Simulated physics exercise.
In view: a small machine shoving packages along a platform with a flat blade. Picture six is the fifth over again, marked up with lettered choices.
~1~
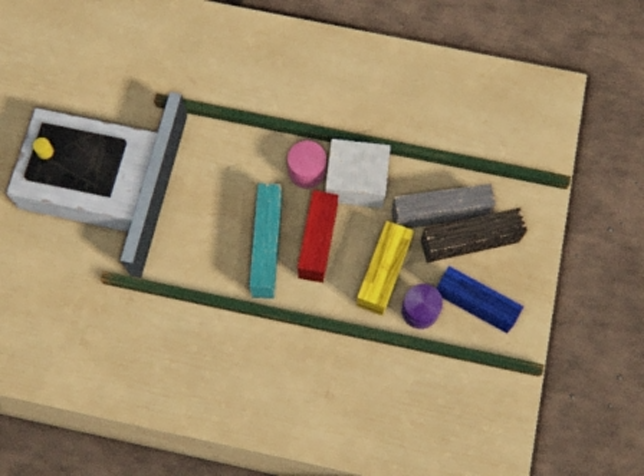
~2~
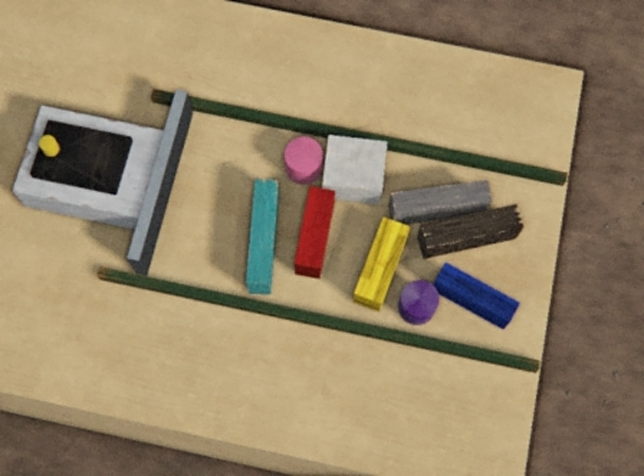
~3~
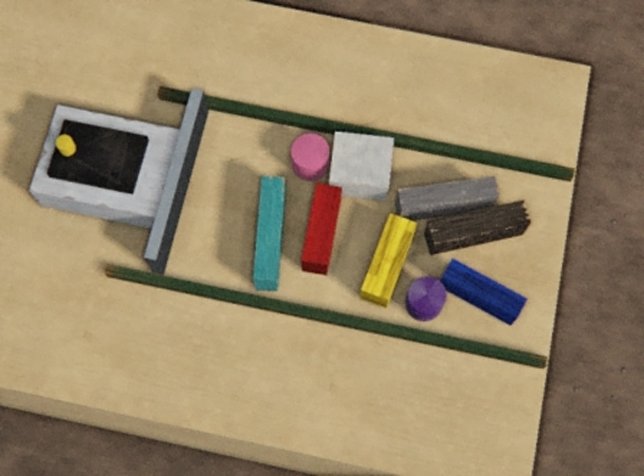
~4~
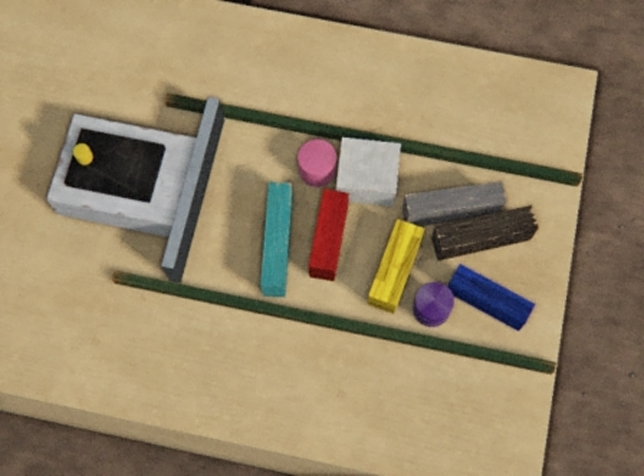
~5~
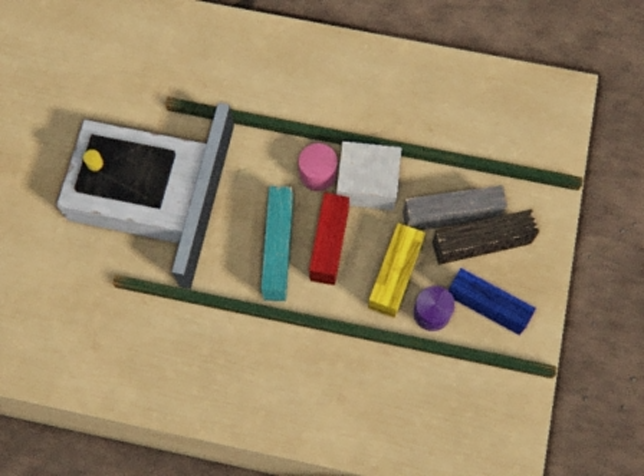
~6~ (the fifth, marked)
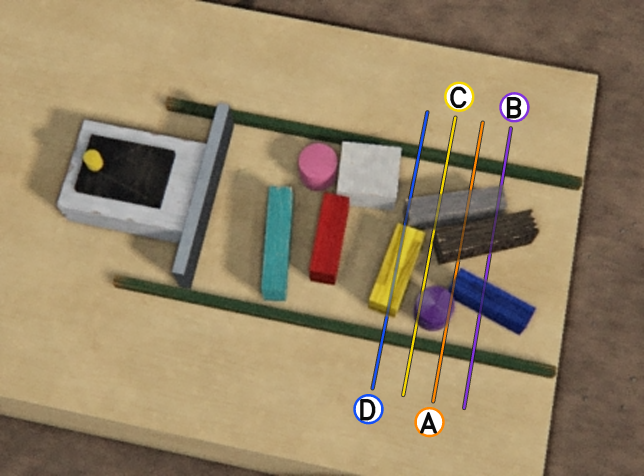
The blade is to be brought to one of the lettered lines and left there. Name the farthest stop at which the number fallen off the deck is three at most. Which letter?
A.
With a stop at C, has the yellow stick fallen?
By then, no.
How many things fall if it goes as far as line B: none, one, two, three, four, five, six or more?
By then, four.
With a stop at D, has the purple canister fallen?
No.
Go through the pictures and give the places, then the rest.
In the first frame, turquoise bar (267, 241); grey bar (442, 207); white crate (358, 174).
In the second frame, robot (88, 158); black bar (470, 232).
In the third frame, robot (104, 157); red stick (322, 229).
In the fourth frame, robot (122, 166); pink canister (318, 163).
In the fifth frame, robot (132, 172); turquoise bar (278, 244); grey bar (454, 209); white crate (369, 177).
On the copy, A at (459, 255); B at (489, 261); C at (431, 250); D at (401, 244).
On A. First, robot (223, 190); white crate (379, 178); pink canister (332, 169).
Then, robot (316, 209); blue stick (514, 317); black bar (507, 246).
Finally, robot (388, 223); black bar over the edge; blue stick over the edge; two fallen.
By contrast, B drops four; C is within the limit but short; D is within the limit but short.
